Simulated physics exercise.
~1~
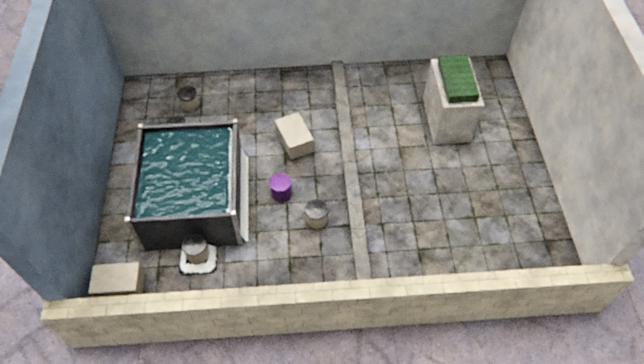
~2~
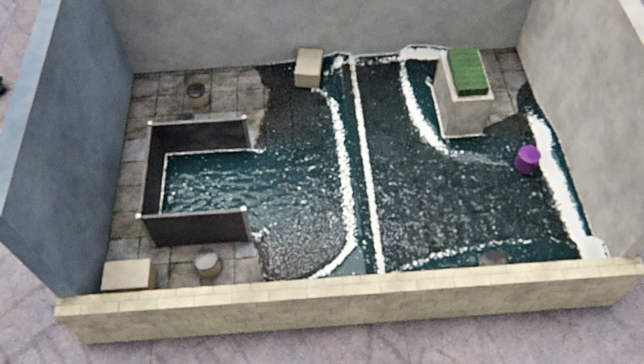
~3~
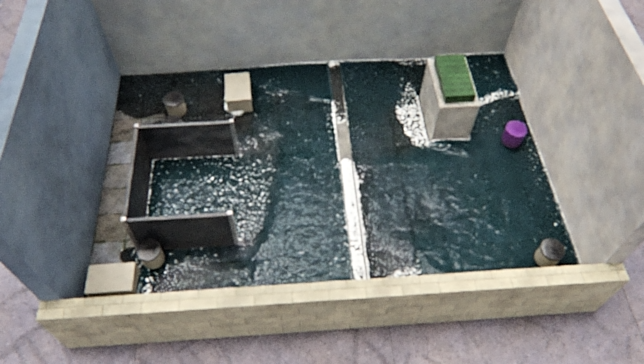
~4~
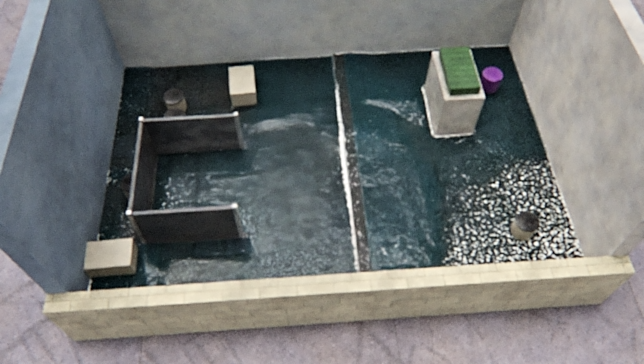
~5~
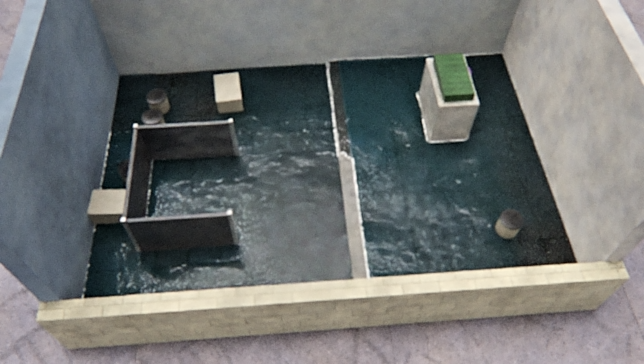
To begin with, a square tank full of water stands on the left of a walled yard, with grey pails, a purple pail and pale crates around it and a low kerb running across. The tank's right side gives way, and water surges over the kerb, sweeping the purple pail and a grey one to the right. The flood spreads around the green-topped block while the purple pail drifts up toward the far wall. On the left, another grey pail slips around the tank. Finally, water covers the floor, two grey pails sit together behind the open tank, and the purple pail is out of sight.
